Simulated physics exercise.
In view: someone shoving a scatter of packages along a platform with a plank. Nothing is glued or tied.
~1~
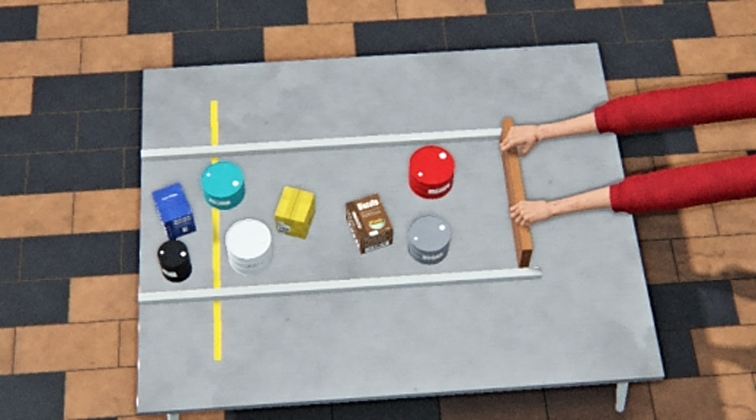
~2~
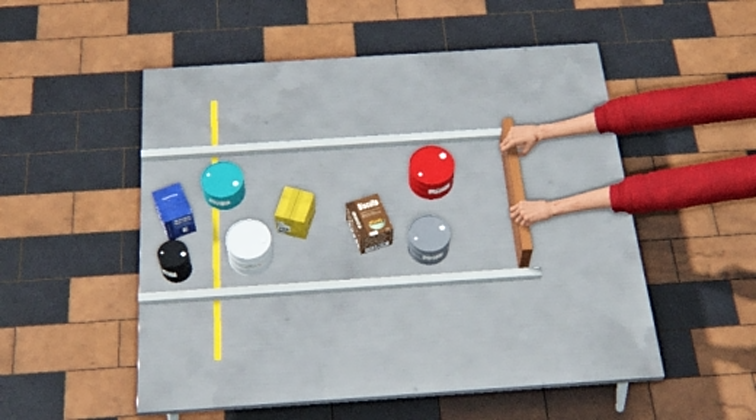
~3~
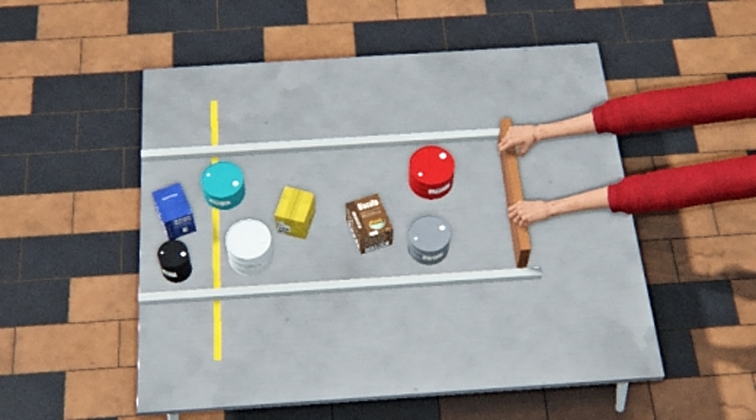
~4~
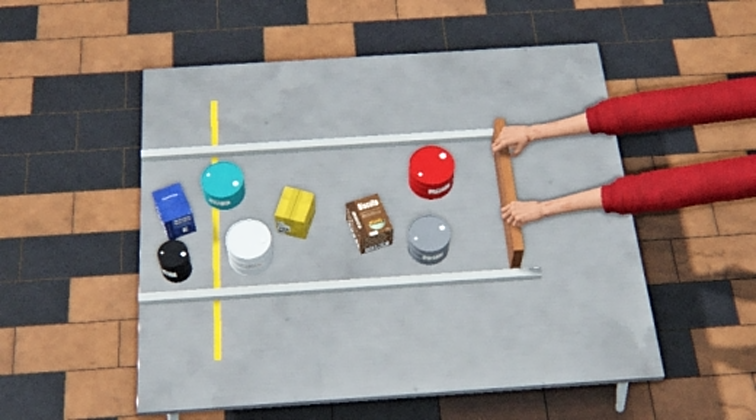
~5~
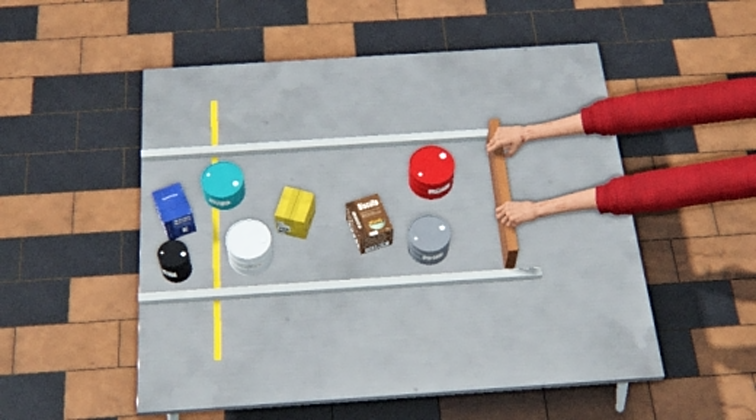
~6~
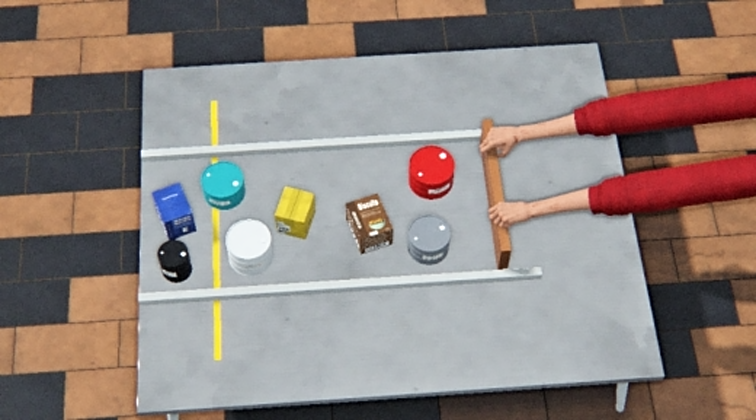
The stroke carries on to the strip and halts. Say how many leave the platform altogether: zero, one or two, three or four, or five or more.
As it turns out, the number that fall off is one or two.
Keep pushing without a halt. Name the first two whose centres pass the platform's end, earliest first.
Earliest first: The black canister, the blue box.
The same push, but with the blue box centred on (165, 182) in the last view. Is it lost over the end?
From there it comes down.
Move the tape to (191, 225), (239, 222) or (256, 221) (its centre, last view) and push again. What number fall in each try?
In that order 5, 1 and 0.
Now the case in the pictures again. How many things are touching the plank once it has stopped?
The number is 3.
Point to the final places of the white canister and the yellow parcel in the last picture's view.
First (150, 263), then (160, 208).
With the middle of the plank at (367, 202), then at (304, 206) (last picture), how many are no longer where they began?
4 and 6.
A little later, none off yet; blue box at rest near (174, 212); black canister at rest near (175, 261); turquoise canister at rest near (223, 186).
When it is over, the number that fall off is one or two; down, black canister and blue box.
